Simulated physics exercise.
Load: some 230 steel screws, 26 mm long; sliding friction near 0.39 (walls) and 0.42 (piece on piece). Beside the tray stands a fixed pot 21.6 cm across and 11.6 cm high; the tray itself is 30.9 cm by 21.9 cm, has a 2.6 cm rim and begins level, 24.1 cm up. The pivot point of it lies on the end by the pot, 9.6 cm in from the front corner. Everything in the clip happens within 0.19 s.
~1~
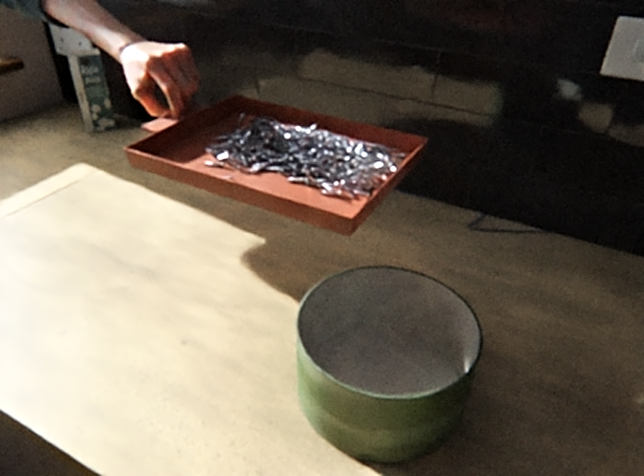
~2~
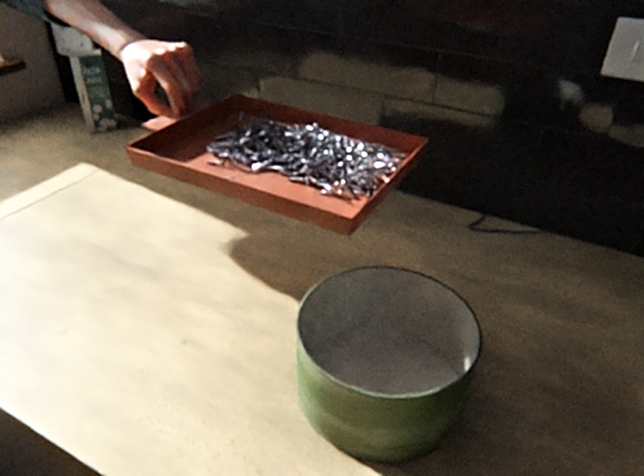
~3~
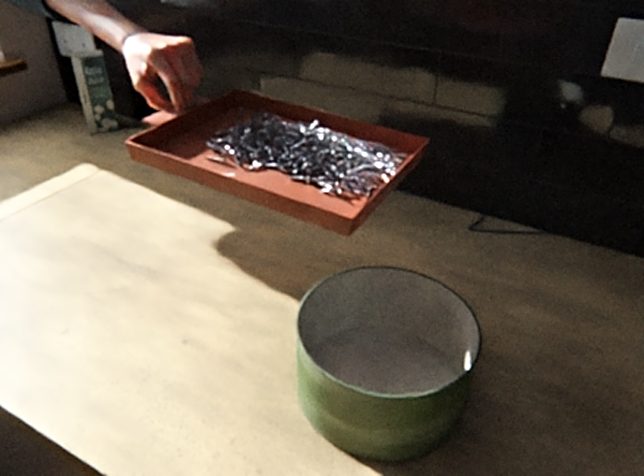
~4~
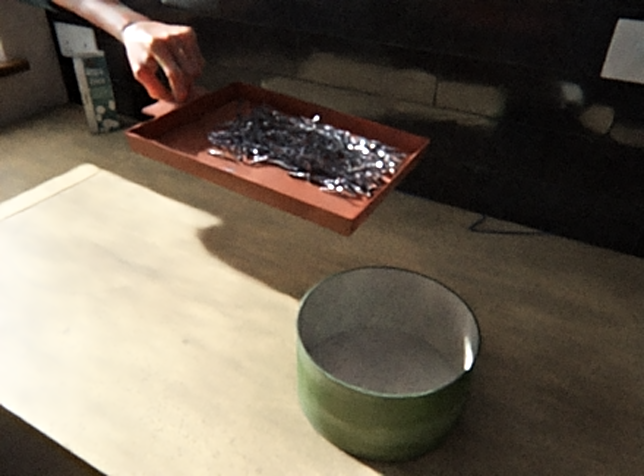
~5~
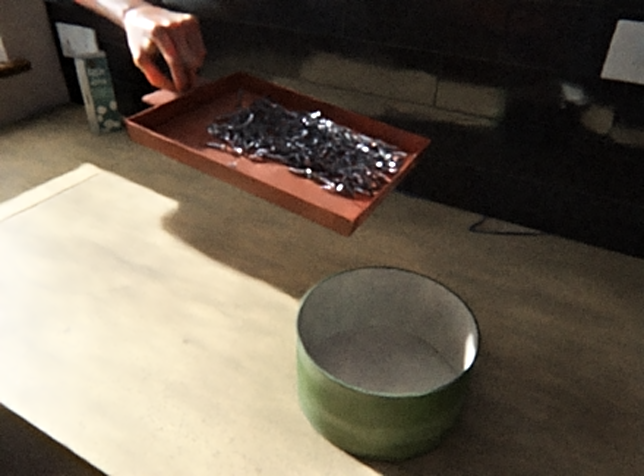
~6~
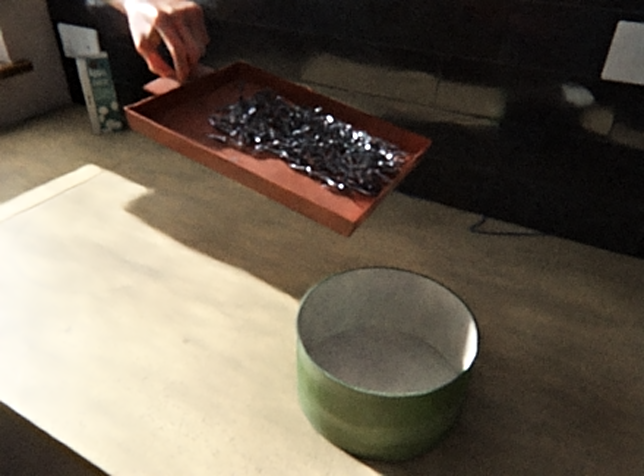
A hand slowly raised the left end of a reddish-brown tray holding a pile of small shiny metal pieces, tilting it gently toward the green pot, while the pieces stayed bunched in place.
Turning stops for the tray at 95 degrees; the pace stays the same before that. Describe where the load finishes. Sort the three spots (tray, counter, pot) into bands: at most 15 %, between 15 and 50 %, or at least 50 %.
Tray: Up to 15 %; counter: 15 to 50 %; pot: 50 % or more.
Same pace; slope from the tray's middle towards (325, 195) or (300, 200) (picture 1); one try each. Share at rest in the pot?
100 and 100 %.
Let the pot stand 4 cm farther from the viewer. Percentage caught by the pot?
Roughly 90 per cent.
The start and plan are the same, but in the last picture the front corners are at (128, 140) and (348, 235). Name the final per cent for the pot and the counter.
Split: Pot = 75, counter = 25.
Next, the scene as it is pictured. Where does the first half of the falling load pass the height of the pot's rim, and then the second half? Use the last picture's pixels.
Early half: About (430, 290); late half: (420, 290).
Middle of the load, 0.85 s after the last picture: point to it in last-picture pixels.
Load centre, approx.: (403, 184) px.
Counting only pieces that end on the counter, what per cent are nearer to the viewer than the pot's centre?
About 0 percent of the spill.
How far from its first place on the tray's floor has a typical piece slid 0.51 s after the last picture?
Displacement on the tray: Roughly 9 cm.
Then, 0.51 s after the last picture, tilt 50 degrees; the tray holds 100 %, the pot 0 %.
Then, 0.85 s after the last picture, tilt 77 degrees; the tray holds 85 %, the pot 5 %.
Then, 1.29 s after the last picture, tilt 95 degrees; the tray holds 20 %, the pot 45 %.
In the end, tray 0 %, counter 35 %, pot 65 %.
